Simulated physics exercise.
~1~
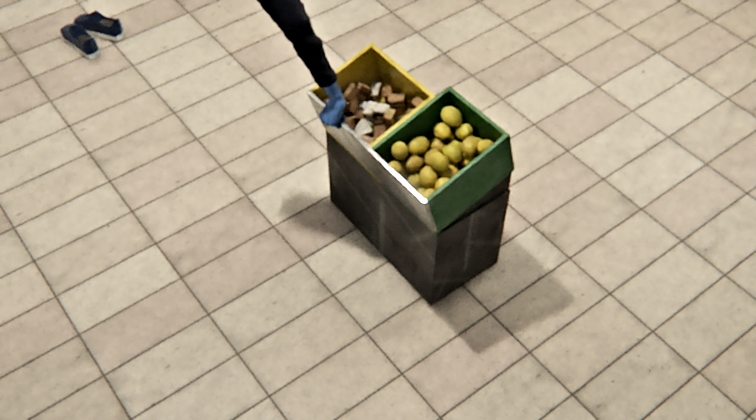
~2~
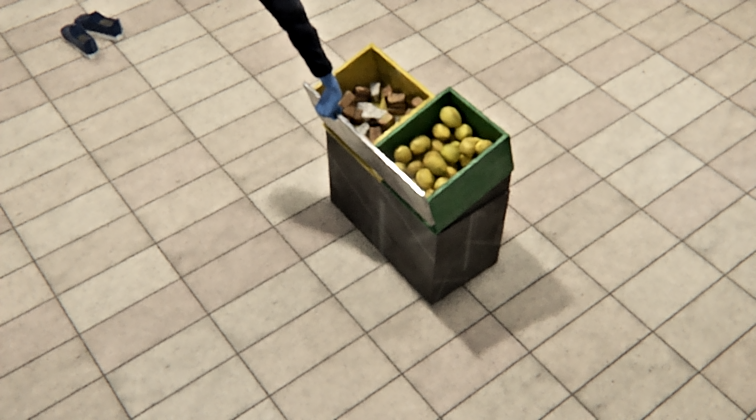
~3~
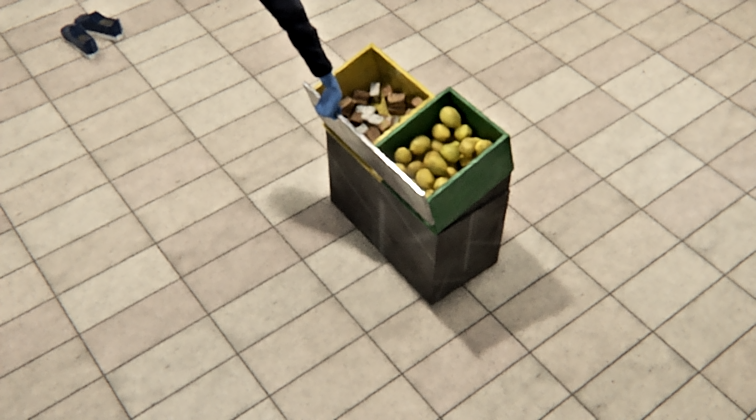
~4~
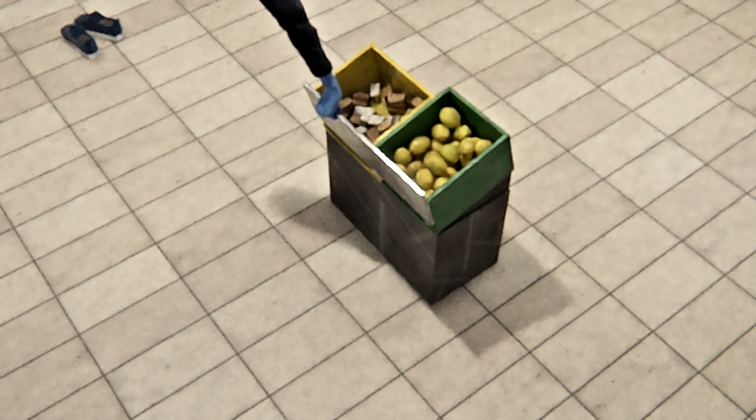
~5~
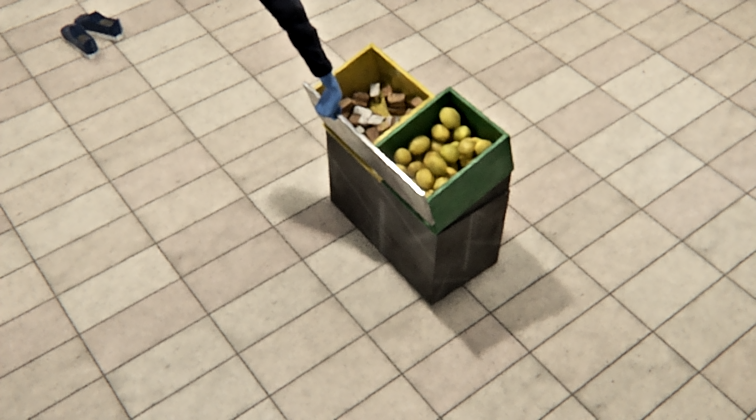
A blue-gloved hand raises the pale gate slightly, and the lemons and parcels stay inside.
